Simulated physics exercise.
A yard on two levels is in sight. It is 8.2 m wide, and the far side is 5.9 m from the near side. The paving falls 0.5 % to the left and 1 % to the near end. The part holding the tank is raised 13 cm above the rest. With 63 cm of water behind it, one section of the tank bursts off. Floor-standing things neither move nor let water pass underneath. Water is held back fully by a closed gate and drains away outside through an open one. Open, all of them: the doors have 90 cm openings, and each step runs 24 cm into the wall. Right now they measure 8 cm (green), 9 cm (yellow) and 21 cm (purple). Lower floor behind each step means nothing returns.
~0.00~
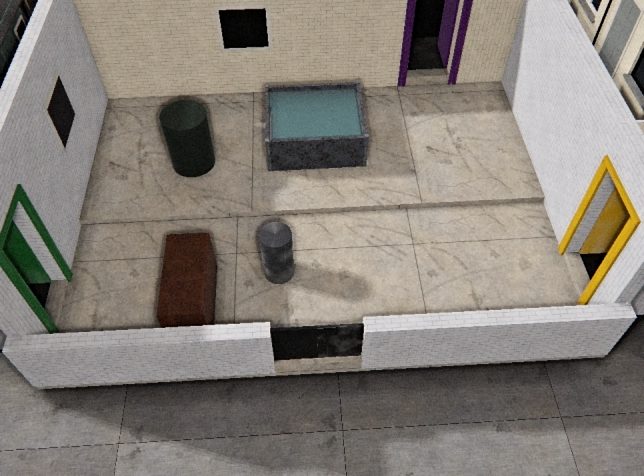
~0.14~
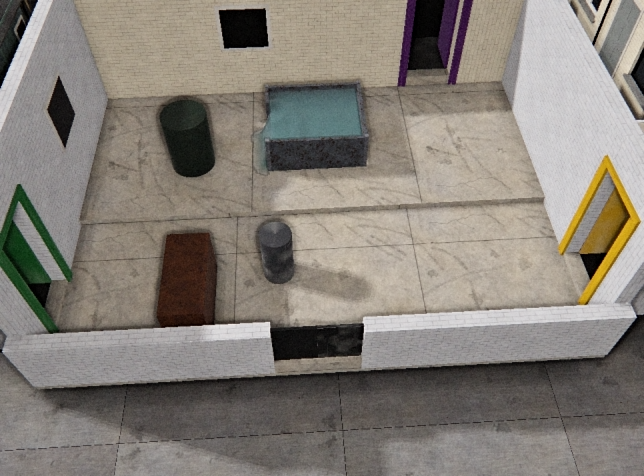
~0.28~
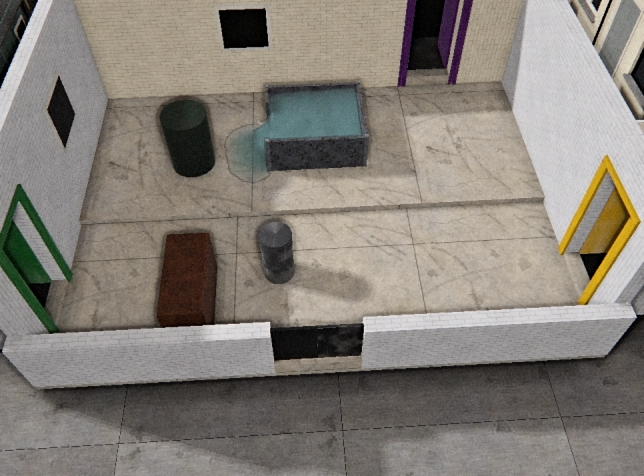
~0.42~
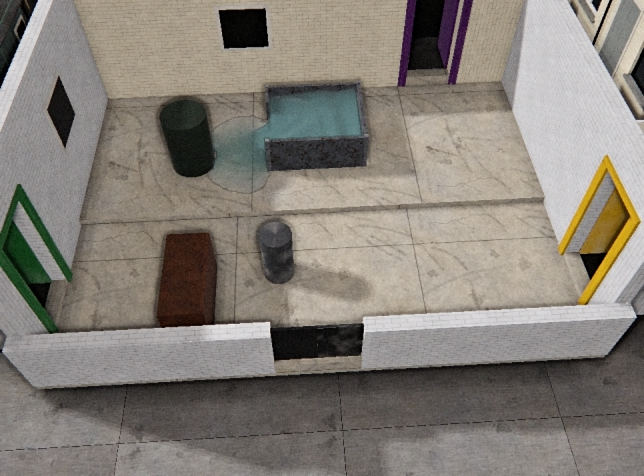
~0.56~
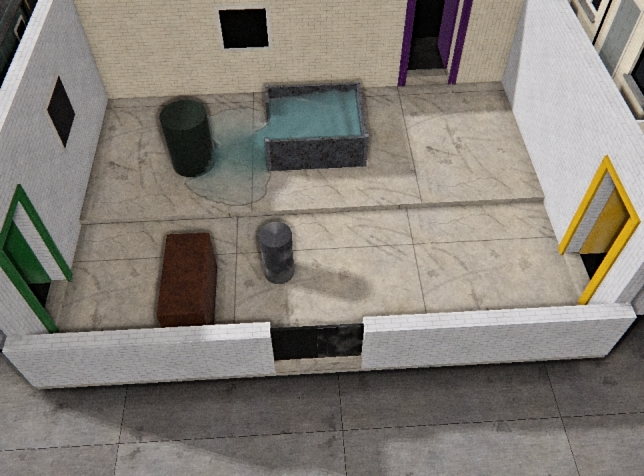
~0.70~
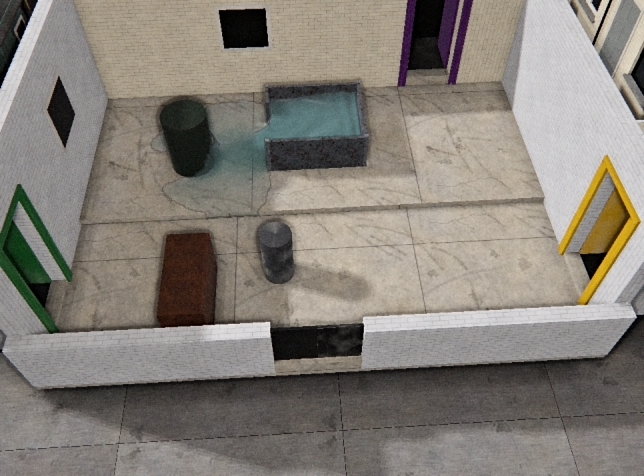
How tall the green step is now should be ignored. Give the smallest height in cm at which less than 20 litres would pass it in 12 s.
Roughly 13.5 cm.
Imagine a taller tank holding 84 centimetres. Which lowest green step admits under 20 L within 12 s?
It would take a step of about 19 cm.
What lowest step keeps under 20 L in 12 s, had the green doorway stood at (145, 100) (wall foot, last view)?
Around 12.5 cm would do it.
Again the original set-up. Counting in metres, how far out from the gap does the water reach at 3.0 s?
5.4 metres.
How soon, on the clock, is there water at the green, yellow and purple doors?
Arrival: Green 2.0 s, yellow 9.5 s, purple not in the 12 s.
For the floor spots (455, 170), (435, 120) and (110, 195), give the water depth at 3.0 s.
In that order: 0, 0 and 3 cm.
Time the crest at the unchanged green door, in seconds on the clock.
Peak time: About 6.0 s.
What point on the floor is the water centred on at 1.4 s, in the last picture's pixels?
It lies near (264, 149) in the last picture.
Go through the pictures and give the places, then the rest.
The first picture shows the tank at (315, 114) is whole and still, 63 cm deep; the green door at (39, 269) is dry.
In the second picture, the gap is at (270, 140), the front 0.3 m out at (257, 162); the back of the tank holds 63 cm.
In the third picture, water pours out at (271, 142) and has run 0.8 m, to (229, 146); about 10 cm deep outside, 63 cm at the back.
In the fourth picture, water pours out at (271, 142) and has run 1.3 m, to a hidden place; about 9 cm deep outside, 60 cm at the back.
In the fifth picture, the gap is at (271, 143), the front 1.8 m out at a hidden place; the back of the tank holds 53 cm.
In the sixth picture, water pours out at (271, 142) and has run 2.2 m, to (157, 145); about 4 cm deep outside, 55 cm at the back; the green door at (39, 269), 4.6 m from the gap, is still 2.6 m from the nearest water.
After 1.4 s water covers 20 % of the floor, deepest (41 cm) near (219, 160); it has not reached the green door.
After 3.0 s water covers 35 % of the floor, deepest (26 cm) near (52, 353); 14 cm at the green door, 7 litres in over its 8 cm step.
After 12.0 s water covers 70 % of the floor, deepest (14 cm) near (50, 364); 12 cm at the green door, 143 litres in over its 8 cm step.
At the green door as built, the water arrived by 2.0 s and peaked near 19 cm at 6.2 s.
Run again over the same 12 s with other heights there, 49 litres in over 11.5 cm, 7 litres over 15.5 cm. The limit of 20 litres is kept from about 13.5 cm up.
